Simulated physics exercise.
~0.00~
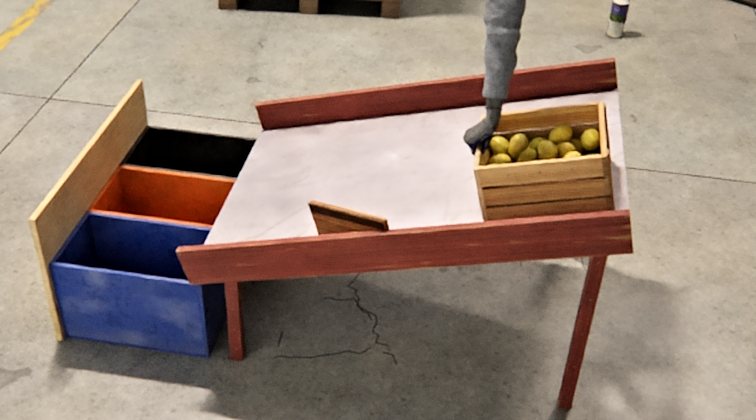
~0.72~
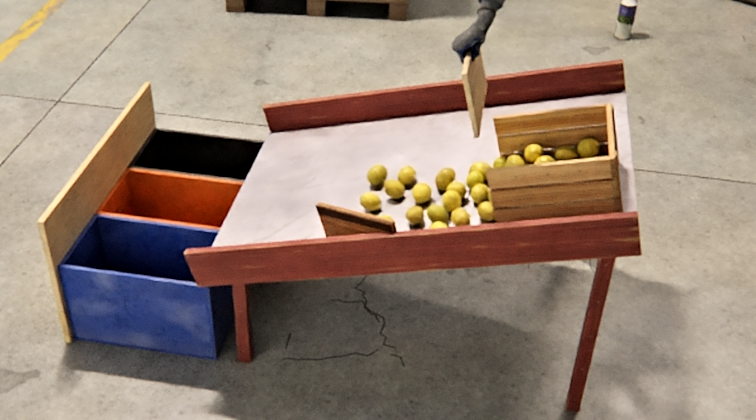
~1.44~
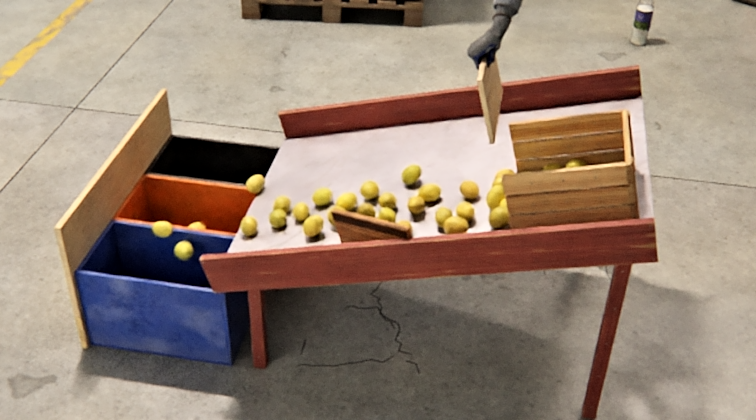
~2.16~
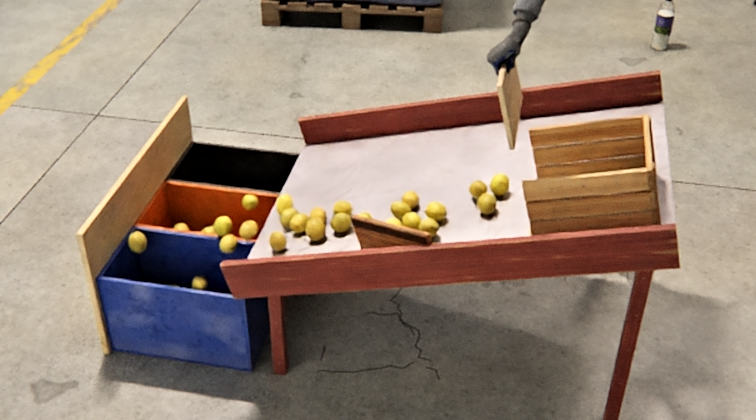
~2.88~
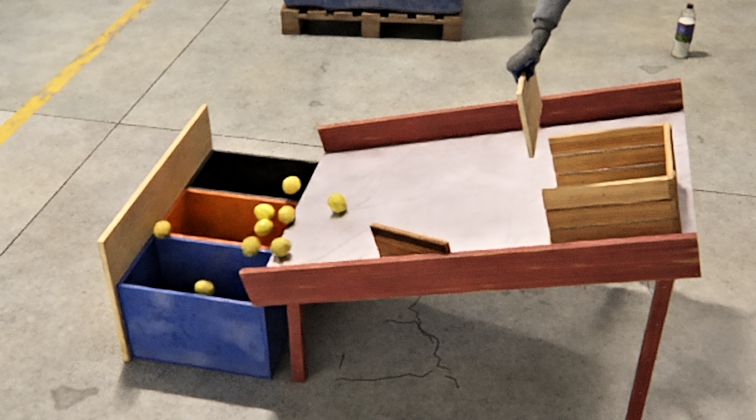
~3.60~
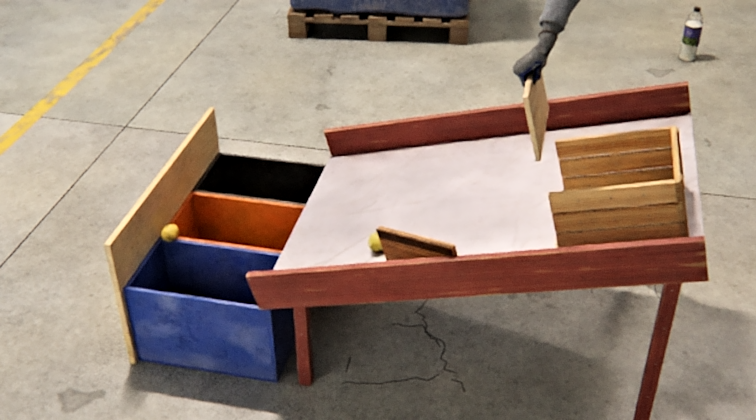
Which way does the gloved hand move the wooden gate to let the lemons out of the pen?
The gate moves up, as the viewer sees it, and the hand then holds it clear of the pen.
